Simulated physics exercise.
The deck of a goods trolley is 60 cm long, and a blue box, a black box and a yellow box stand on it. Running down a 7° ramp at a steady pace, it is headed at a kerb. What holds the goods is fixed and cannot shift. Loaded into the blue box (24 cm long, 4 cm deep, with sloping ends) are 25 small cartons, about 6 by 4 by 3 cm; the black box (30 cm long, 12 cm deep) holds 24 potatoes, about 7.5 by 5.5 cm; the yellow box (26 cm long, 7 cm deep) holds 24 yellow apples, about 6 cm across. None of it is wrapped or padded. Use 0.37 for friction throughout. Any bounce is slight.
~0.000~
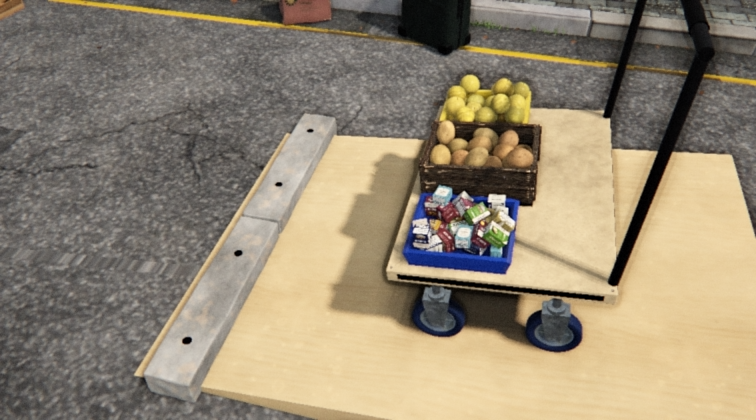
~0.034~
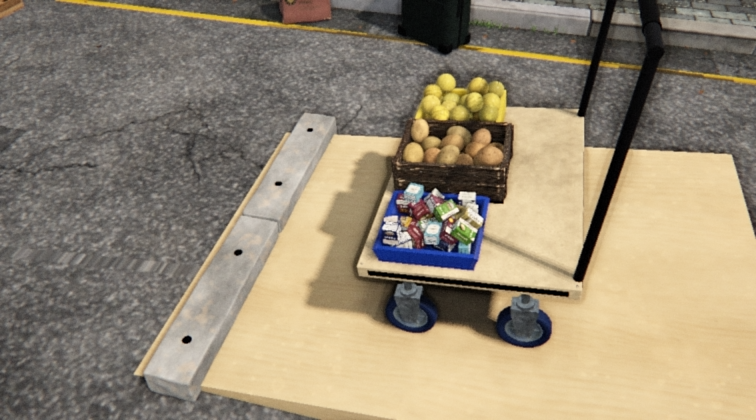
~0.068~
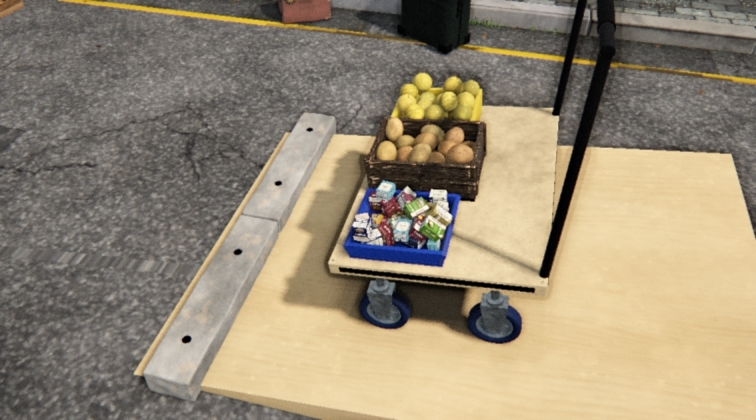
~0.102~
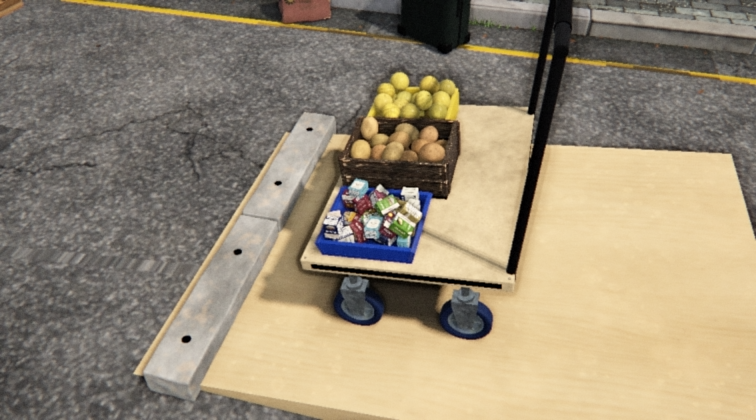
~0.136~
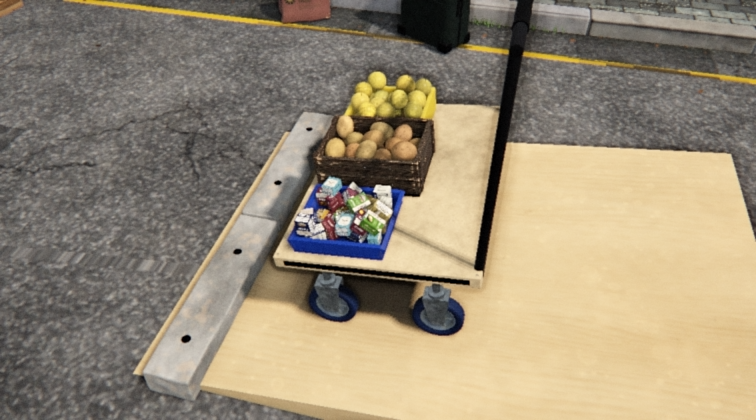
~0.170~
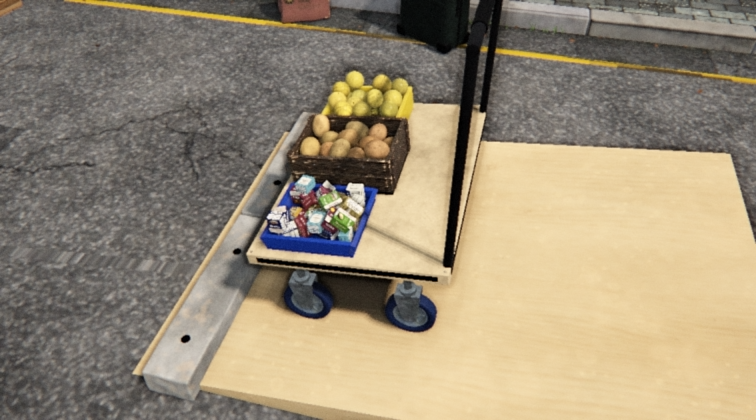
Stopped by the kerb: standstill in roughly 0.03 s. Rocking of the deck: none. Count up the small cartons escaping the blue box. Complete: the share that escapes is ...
... more than a sixth.
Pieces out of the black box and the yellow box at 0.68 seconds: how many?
Roughly - black box: 3; yellow box: 12.
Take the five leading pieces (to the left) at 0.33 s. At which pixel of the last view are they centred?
Around (233, 121) in pixels.
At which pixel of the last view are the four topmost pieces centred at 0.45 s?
About (233, 108).
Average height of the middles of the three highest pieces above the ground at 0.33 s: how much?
About 56 cm up, on average.
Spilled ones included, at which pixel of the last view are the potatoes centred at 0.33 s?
Somewhere around pixel (289, 146).
After 0.23 s, impact.
After 0.33 s, blue box 23 in, 2 out, black box 24 in, 0 out and yellow box 20 in, 4 out.
After 0.45 s, blue box 16 in, 9 out, black box 21 in, 3 out and yellow box 11 in, 13 out.
After 0.68 s, blue box 14 in, 11 out, black box 21 in, 3 out and yellow box 11 in, 13 out.
When it is over (at 1.18 s), blue box 13 in, 12 out, black box 21 in, 3 out and yellow box 11 in, 13 out. Asked share, 12 of 25, 48 per cent.
